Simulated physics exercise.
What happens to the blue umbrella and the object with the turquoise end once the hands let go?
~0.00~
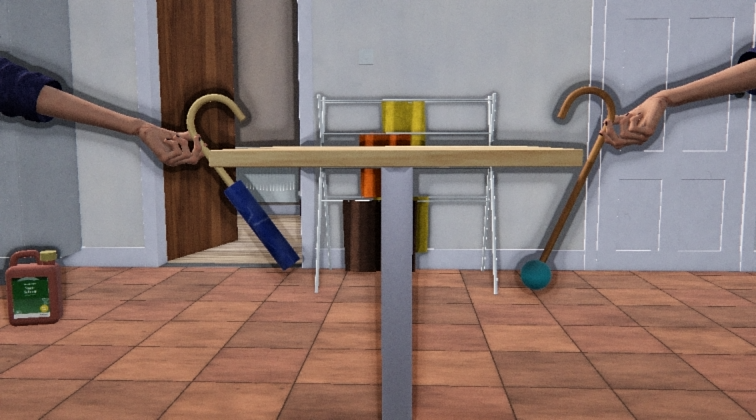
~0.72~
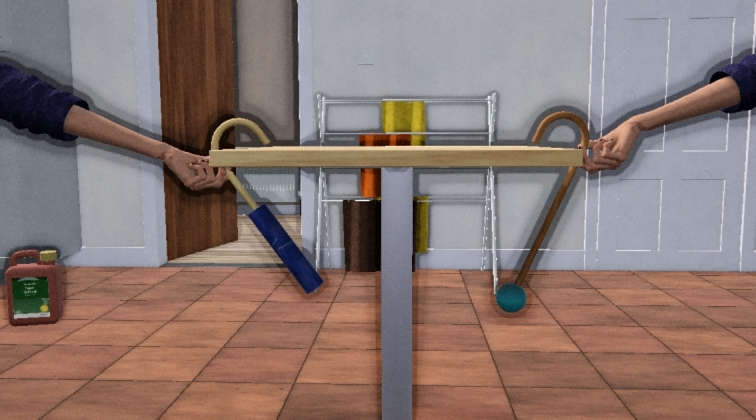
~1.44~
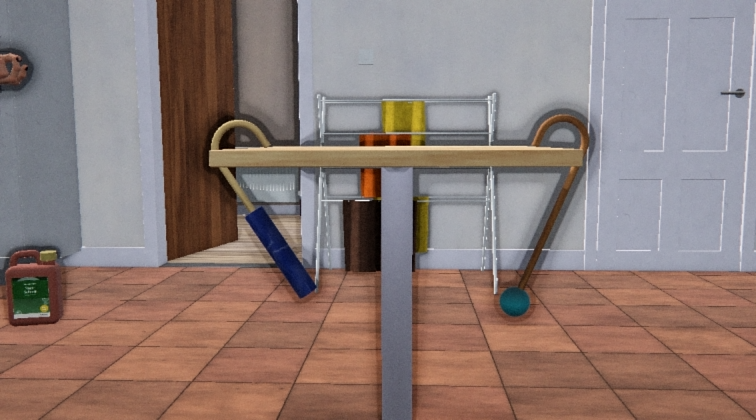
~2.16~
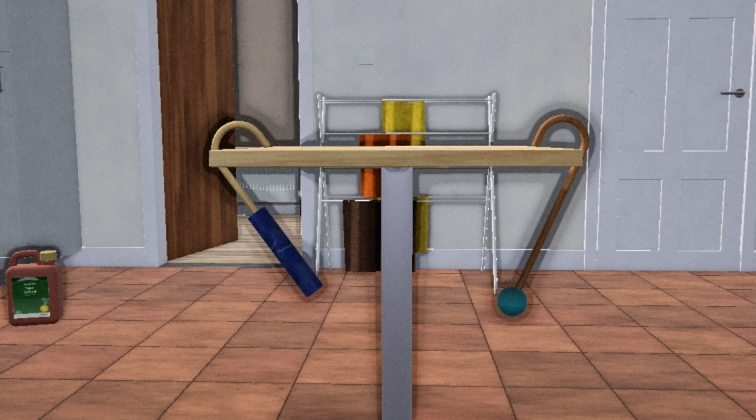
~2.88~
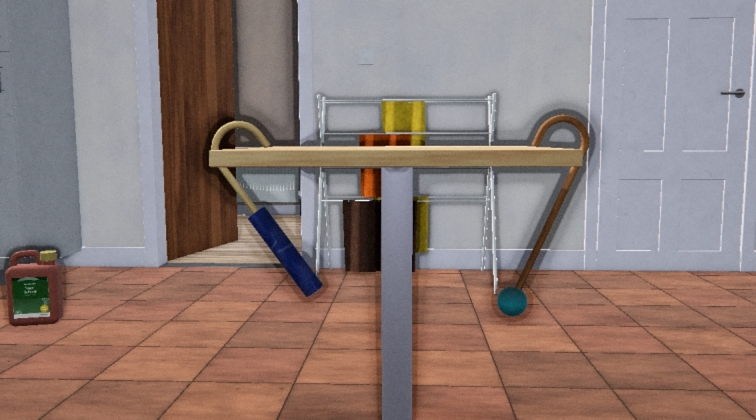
Both stay up, each hanging by its curved handle from its own end of the table.
